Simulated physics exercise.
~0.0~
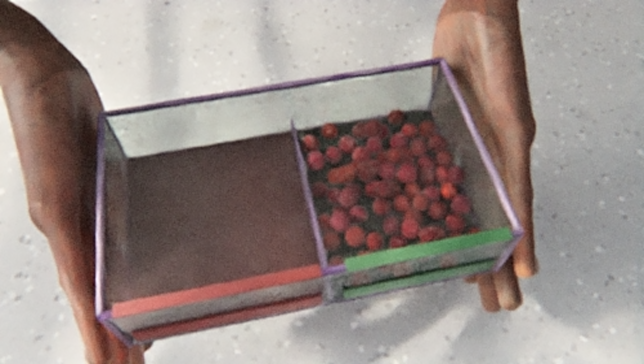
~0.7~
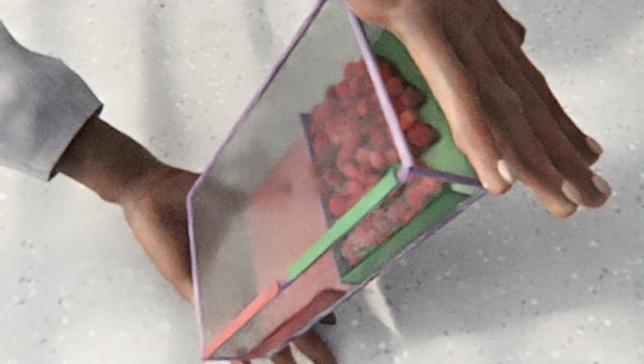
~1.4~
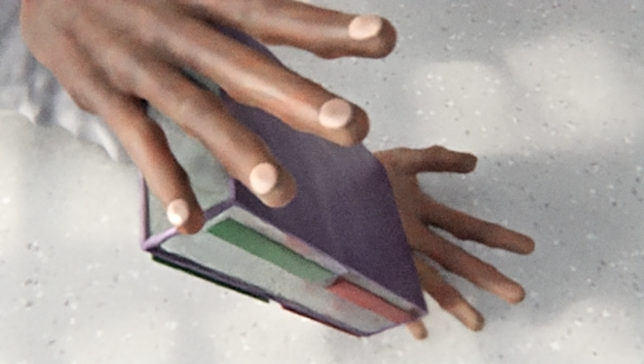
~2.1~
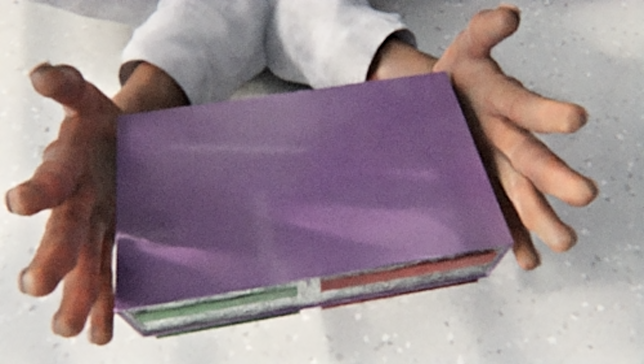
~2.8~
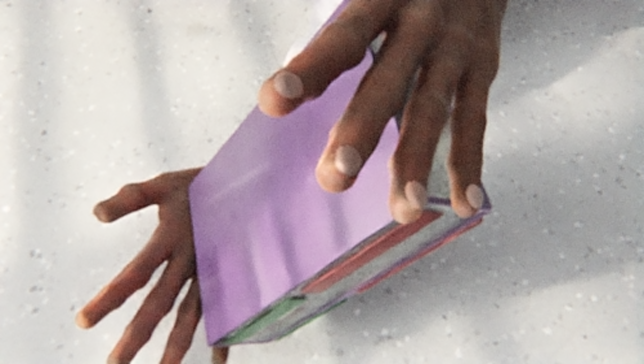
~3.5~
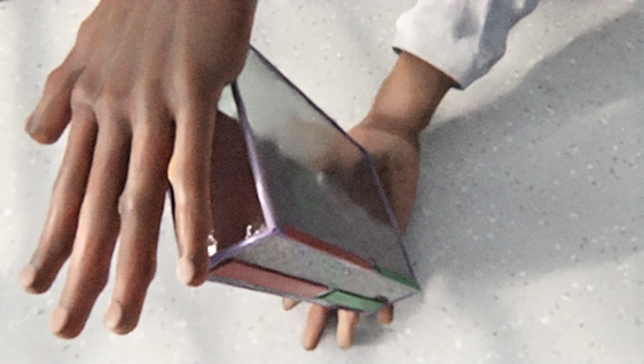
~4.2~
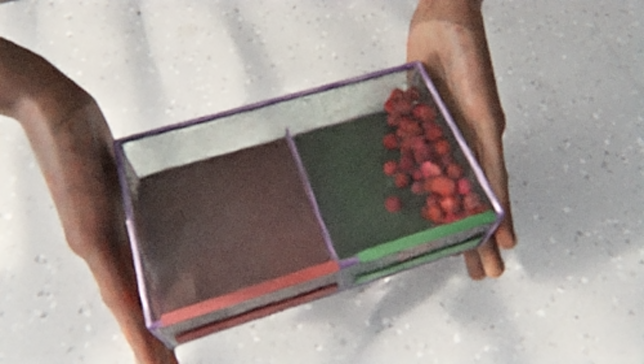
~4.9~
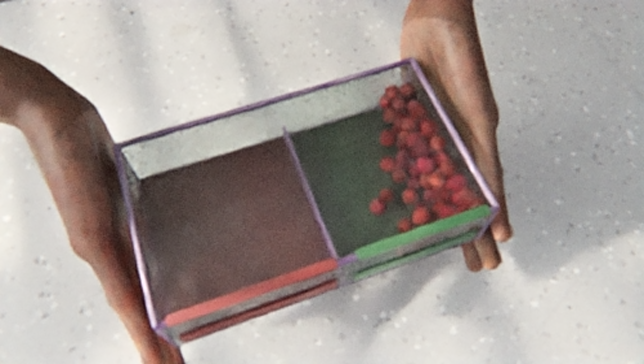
A clear-lidded box of red berries, held between two hands, was turned over until its purple underside showed, then rolled on until it was upright again, with the berries gathered at the right side of the green section and the red section empty.
